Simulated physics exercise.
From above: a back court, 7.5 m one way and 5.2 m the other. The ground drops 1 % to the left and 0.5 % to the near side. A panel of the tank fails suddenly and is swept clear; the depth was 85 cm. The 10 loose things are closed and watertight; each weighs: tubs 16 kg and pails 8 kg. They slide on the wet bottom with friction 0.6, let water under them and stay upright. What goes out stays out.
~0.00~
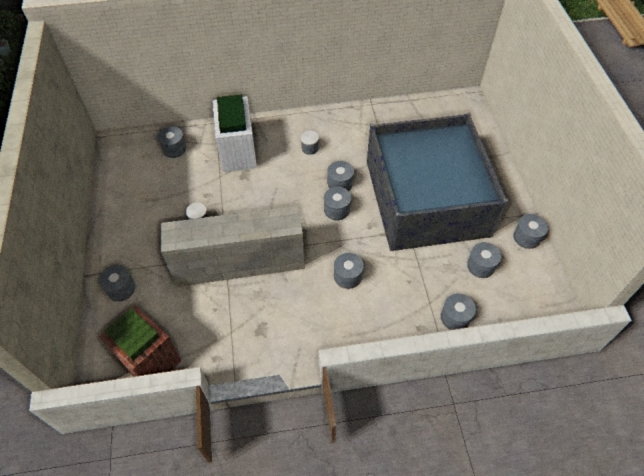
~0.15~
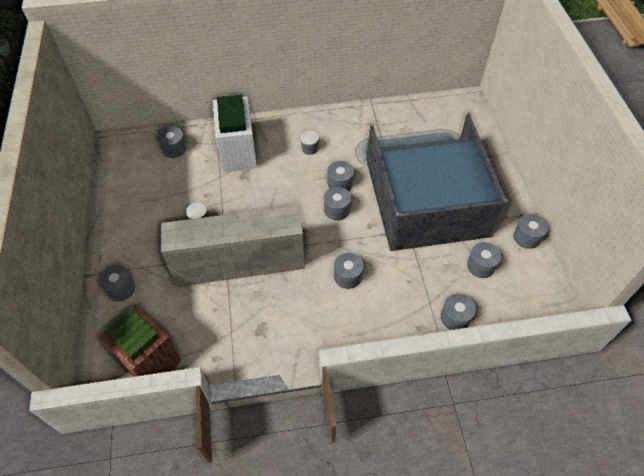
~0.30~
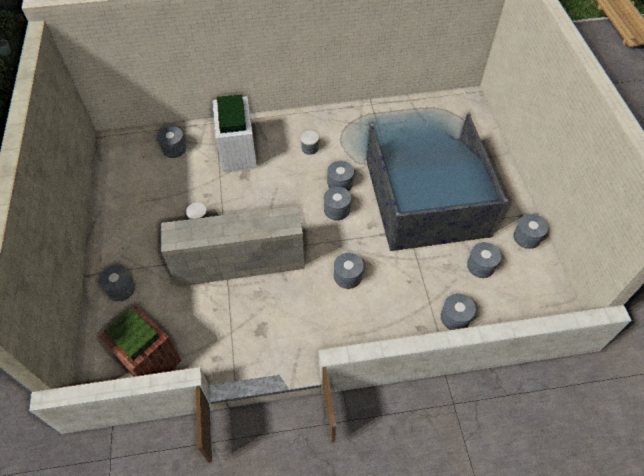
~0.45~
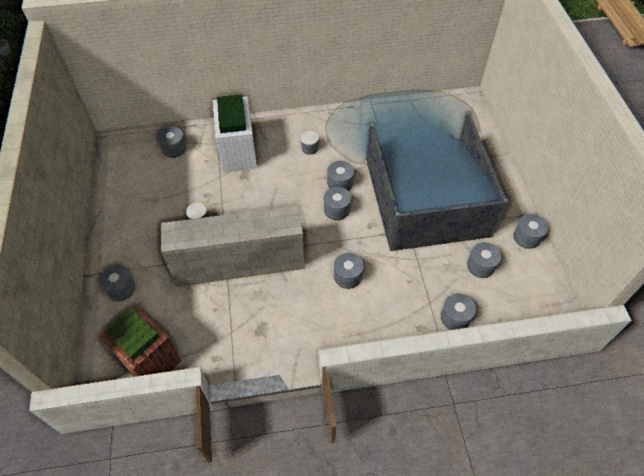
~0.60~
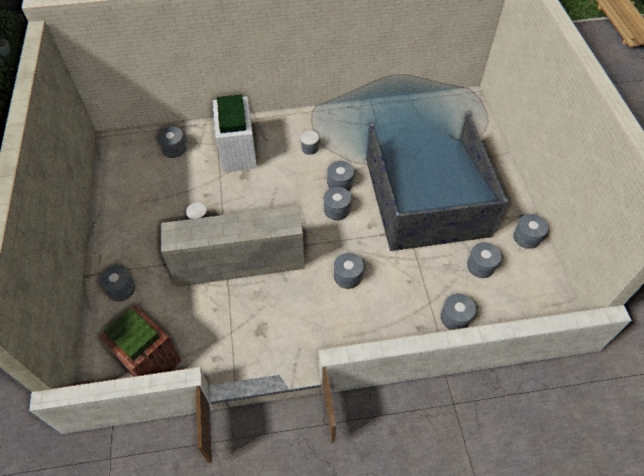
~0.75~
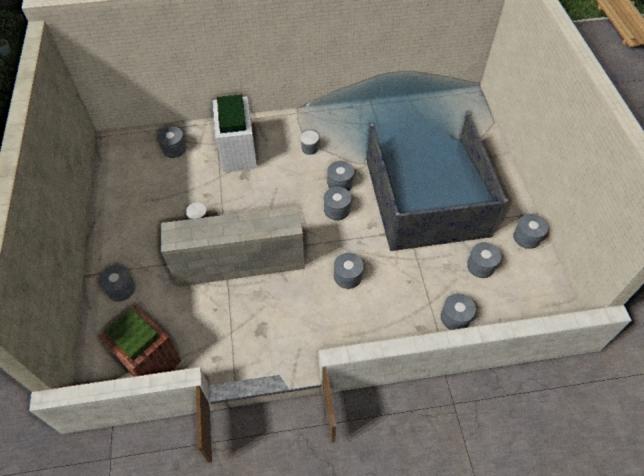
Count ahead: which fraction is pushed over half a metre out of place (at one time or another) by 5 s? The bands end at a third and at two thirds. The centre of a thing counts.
That comes to under a third.
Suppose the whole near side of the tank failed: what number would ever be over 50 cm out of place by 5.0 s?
In that case 4 of them.
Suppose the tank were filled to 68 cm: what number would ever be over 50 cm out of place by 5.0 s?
Then 2.
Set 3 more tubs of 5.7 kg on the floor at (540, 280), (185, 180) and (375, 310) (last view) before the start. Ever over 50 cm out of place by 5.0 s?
In that order: Past it, less, less.
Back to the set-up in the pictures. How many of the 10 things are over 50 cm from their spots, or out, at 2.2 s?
0 of them.
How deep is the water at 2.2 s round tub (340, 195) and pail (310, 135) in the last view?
Roughly 0 and 6 cm.
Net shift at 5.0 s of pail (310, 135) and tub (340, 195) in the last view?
In that order: 100 cm, 0 cm.
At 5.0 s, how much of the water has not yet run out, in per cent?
About 100 per cent.
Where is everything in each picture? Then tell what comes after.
A tub at (460, 307), on the bottom; a tub at (349, 265), on the bottom; 3.0 m2 under water; 0 of 10 have shifted, in the first picture.
A tub at (460, 307) rests on the ground; a tub at (349, 265) rests on the ground; 4.0 m2 under water; 0 of 10 have shifted, in the second picture.
A tub at (460, 307), on the bottom; a tub at (349, 265), on the bottom; water covers 5.5 m2; 0 of 10 have shifted, in the third picture.
A tub at (460, 307) rests on the ground; a tub at (349, 265) rests on the ground; 7.1 m2 under water; 0 of 10 have shifted, in the fourth picture.
A tub at (460, 307), on the bottom; a tub at (349, 265), on the bottom; 7.9 m2 under water; 0 of 10 have shifted, in the fifth picture.
A tub at (460, 307), on the bottom; a tub at (349, 265), on the bottom; 8.3 m2 under water; 0 of 10 have shifted, in the sixth picture.
After 1.1 s 0 of 10 are over 50 cm from their spots; 0 afloat.
After 2.2 s 0 of 10 are over 50 cm from their spots; 0 afloat.
After 3.5 s 2 of 10 are over 50 cm from their spots; 1 afloat.
After 5.0 s 3 of 10 are over 50 cm from their spots, and 3 have been at some point; 1 afloat.
